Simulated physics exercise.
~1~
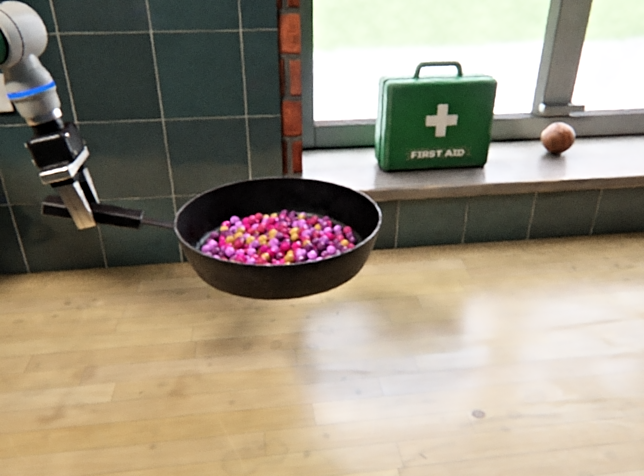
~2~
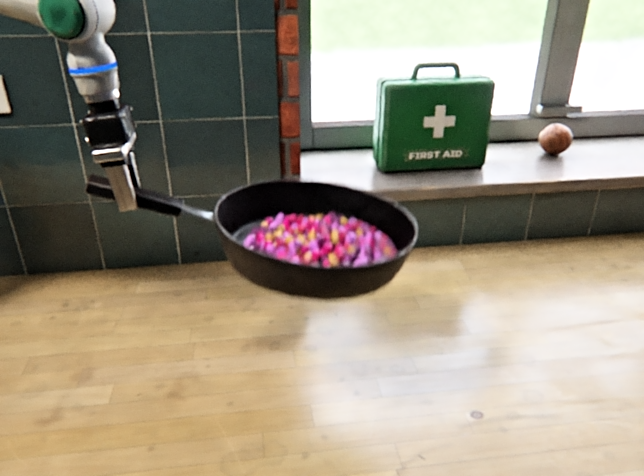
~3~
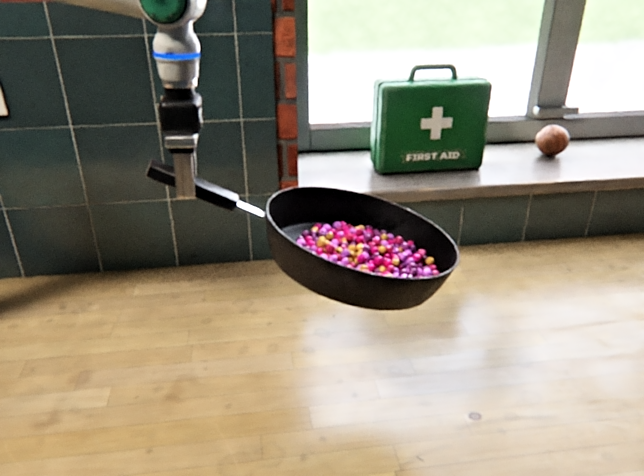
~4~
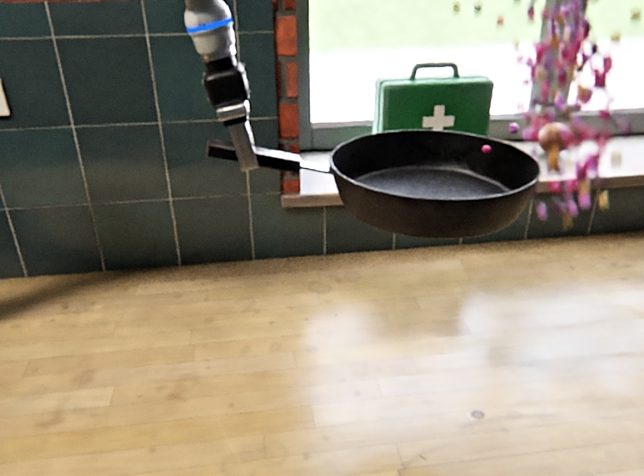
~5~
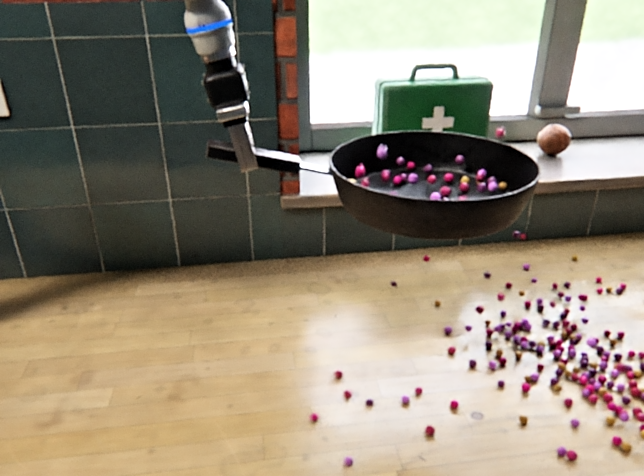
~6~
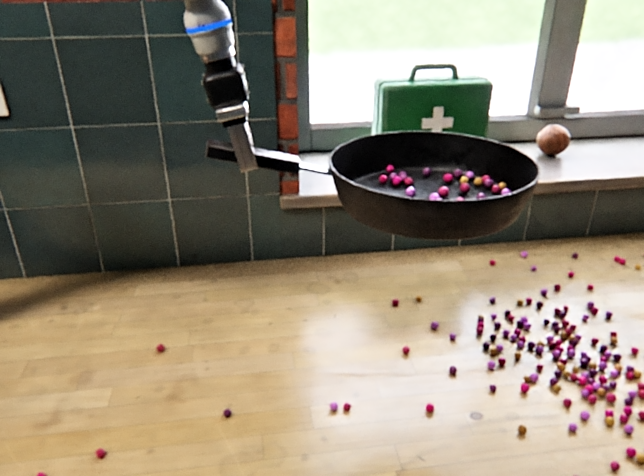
The clip shows a robot arm moving a black frying pan of small round pink, purple and yellow sweets rightward above a wooden surface, then tossing them up; most scatter across the surface, while some land in the pan, which stays held still.
